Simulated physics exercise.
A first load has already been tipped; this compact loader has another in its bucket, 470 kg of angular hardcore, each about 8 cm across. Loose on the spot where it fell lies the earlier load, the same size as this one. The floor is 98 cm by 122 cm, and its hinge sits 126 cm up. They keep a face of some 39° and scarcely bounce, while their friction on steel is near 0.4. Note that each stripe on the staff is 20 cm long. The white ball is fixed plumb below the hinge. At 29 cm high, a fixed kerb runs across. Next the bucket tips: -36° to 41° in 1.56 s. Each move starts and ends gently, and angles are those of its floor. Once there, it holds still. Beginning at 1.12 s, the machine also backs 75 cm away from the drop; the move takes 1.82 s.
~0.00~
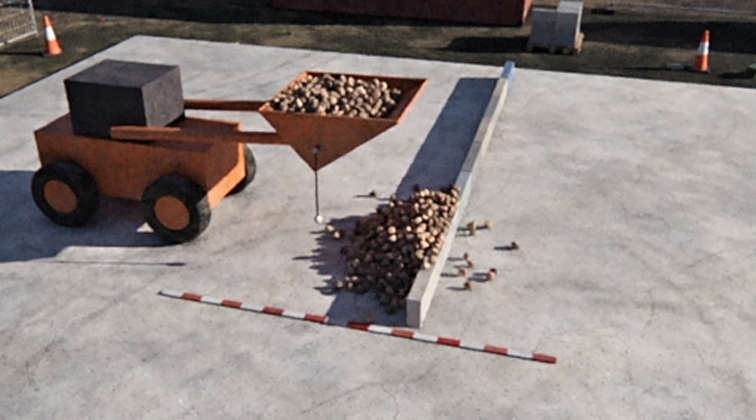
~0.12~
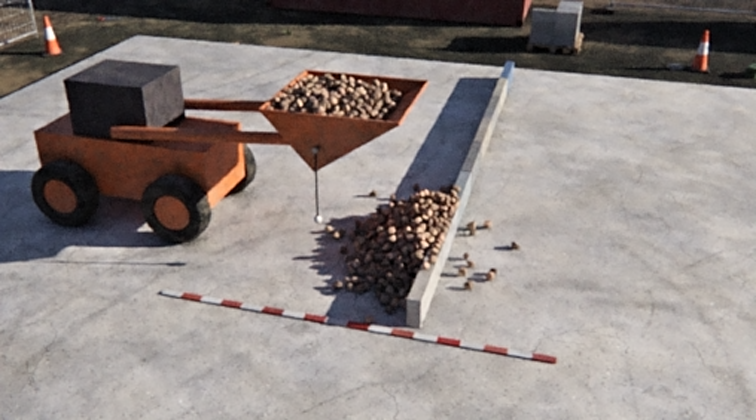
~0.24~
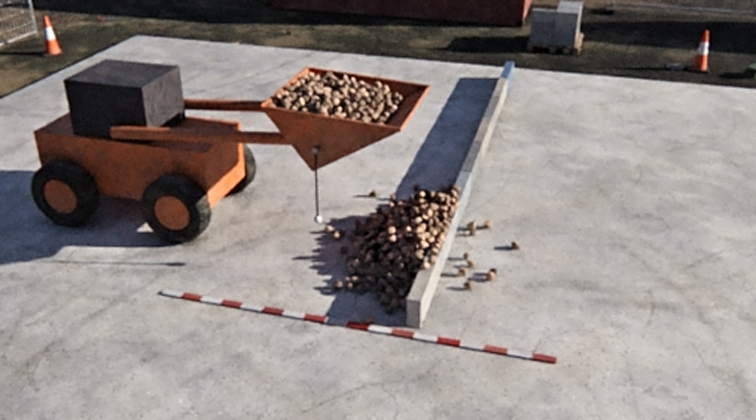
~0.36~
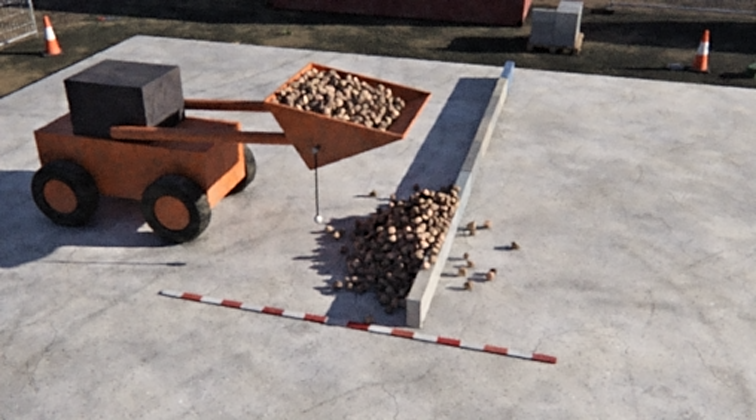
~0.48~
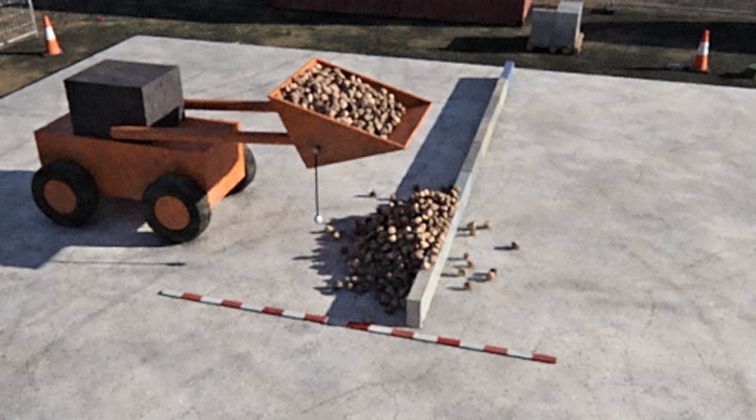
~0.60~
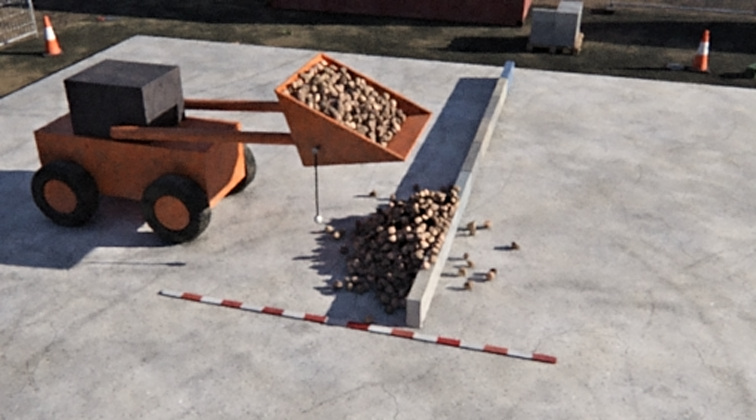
To begin with, an orange loader with black wheels holds a raised bucket of brownish stones beside a loose heap lying mostly on the near side of a low kerb. The bucket then gradually tilts forward, its rear rising and its lip dipping, while the stones shift slightly inside it.
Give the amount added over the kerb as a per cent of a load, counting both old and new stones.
About 2 per cent of a load.
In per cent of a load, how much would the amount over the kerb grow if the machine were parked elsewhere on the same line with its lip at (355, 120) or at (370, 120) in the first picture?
Case one about 0 %, case two about 0 %.
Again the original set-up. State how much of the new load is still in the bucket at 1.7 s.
Around 40 in a hundred.
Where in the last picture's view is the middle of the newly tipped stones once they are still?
I'd say close to (382, 228).
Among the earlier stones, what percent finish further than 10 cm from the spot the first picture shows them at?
Close to 5 in a hundred of them.
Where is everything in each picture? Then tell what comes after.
The first frame shows lip at (398, 123), floor tilted -36°, highest stones at (349, 86). The earlier load is highest near (432, 214), 38 cm above ground level, 98 % on this side of the kerb, 2 % over the kerb.
In the second frame, the bucket is at -35°, its lip at (399, 124); the top of the load is at (344, 87); the stones move at 0.1 m/s on average.
In the third frame, the bucket is at -31°, its lip at (401, 130); the top of the load is at (328, 85); the stones move at 0.2 m/s on average.
In the fourth frame, the bucket is at -26°, its lip at (403, 138); the top of the load is at (307, 78); the stones move at 0.2 m/s on average.
The fifth frame shows lip at (405, 149), floor tilted -19°, highest stones at (311, 75); the stones move at 0.3 m/s on average.
In the sixth frame, the bucket is at -11°, its lip at (405, 161); the top of the load is at (317, 71); the stones move at 0.3 m/s on average.
After 1.2 s the floor is at 29°; in per cent of one load, 99 in the bucket, 99 on this side of the kerb, 2 over the kerb; the foremost stones are at (482, 261).
After 1.7 s the floor is at 41°; in per cent of one load, 40 in the bucket, 158 on this side of the kerb, 2 over the kerb; the foremost stones are at (482, 261).
After 3.4 s the floor is at 41°; in per cent of one load, 0 in the bucket, 197 on this side of the kerb, 3 over the kerb; the foremost stones are at (493, 258).
After 6.2 s the floor is at 41°; in per cent of one load, 0 in the bucket, 197 on this side of the kerb, 3 over the kerb; the foremost stones are at (493, 258). Net gain over the kerb, 2.
